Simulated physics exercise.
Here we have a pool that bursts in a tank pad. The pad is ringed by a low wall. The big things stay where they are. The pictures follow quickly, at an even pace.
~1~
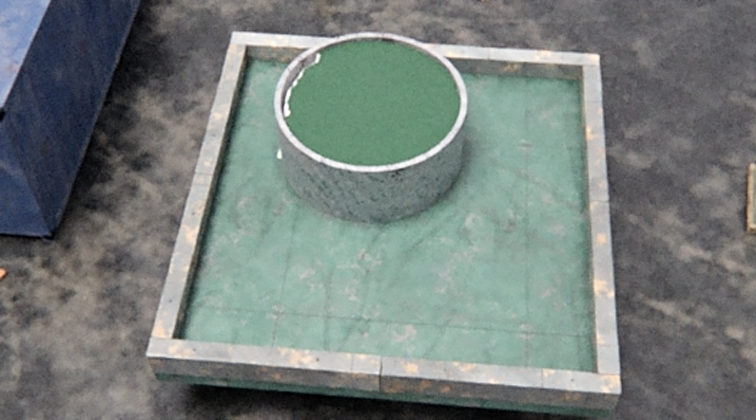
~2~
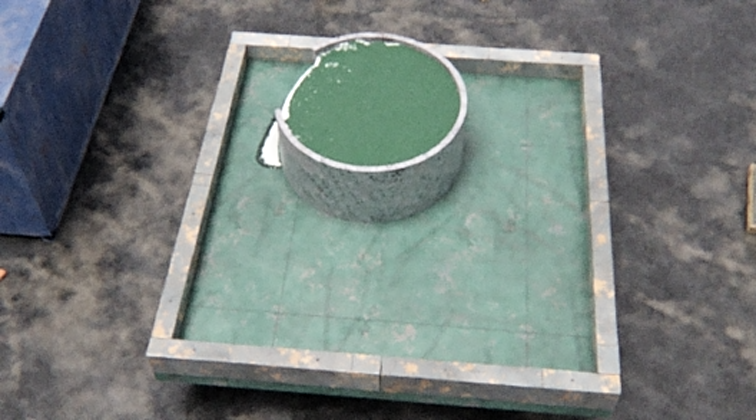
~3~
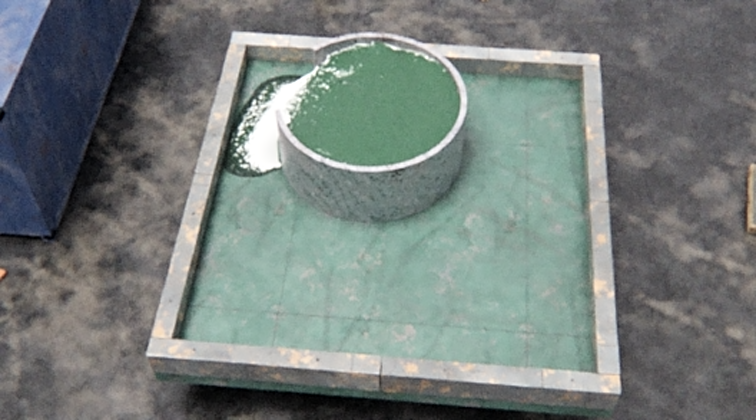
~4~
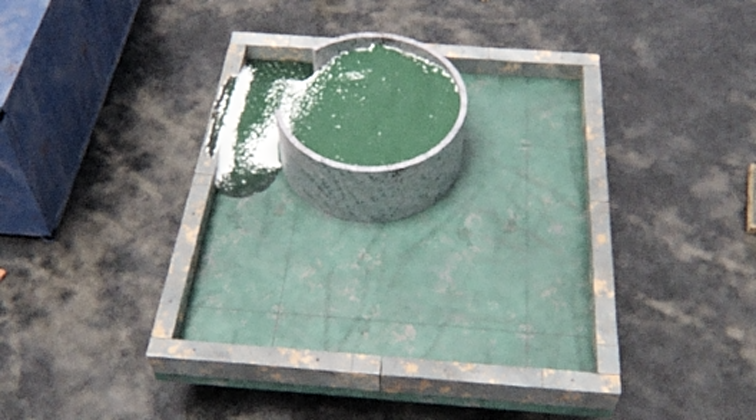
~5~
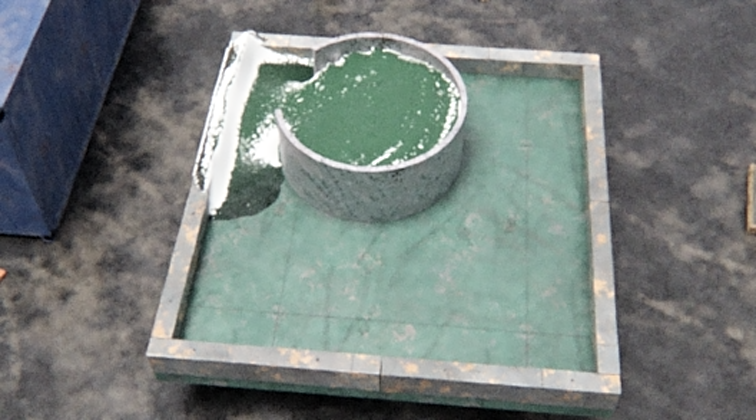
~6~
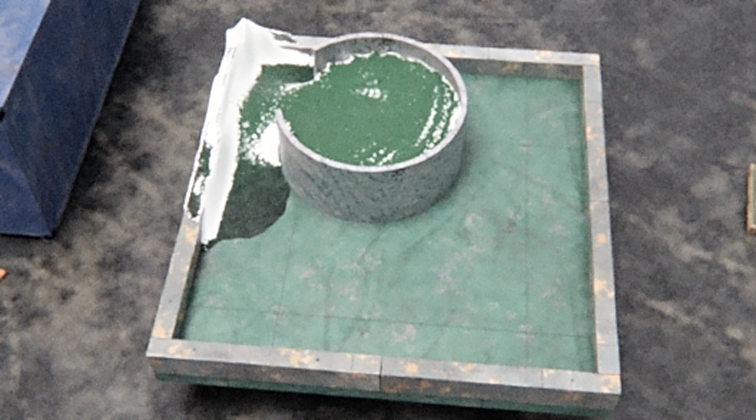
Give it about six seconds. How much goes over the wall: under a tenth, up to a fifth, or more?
Over the wall goes more than a fifth.
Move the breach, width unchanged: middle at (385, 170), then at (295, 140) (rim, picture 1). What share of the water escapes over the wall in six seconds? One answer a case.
Roughly 14 per cent, then 22 per cent.
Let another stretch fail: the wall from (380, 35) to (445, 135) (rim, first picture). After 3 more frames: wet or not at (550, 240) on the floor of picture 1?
There: Wet.
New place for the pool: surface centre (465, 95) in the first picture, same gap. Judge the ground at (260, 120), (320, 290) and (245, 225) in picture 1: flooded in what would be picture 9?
One after the other: Covered, clear, covered.
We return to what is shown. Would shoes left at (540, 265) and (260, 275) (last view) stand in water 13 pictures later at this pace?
In turn: Not flooded, flooded.
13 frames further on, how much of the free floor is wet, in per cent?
I make it 50 per cent.
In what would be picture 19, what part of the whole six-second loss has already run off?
Roughly 85 per cent.
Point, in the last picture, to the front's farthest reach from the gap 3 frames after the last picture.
I would point to (177, 351).
A moment on, water covers 20 % of the floor; the low wall has let 6 % over.
Next, water covers 25 % of the floor; the low wall has let 12 % over.
Then, water covers 45 % of the floor; the low wall has let 26 % over.
Later, water covers 75 % of the floor; the low wall has let 30 % over.
In the end, water covers 80 % of the floor; the low wall has let 30 % over.
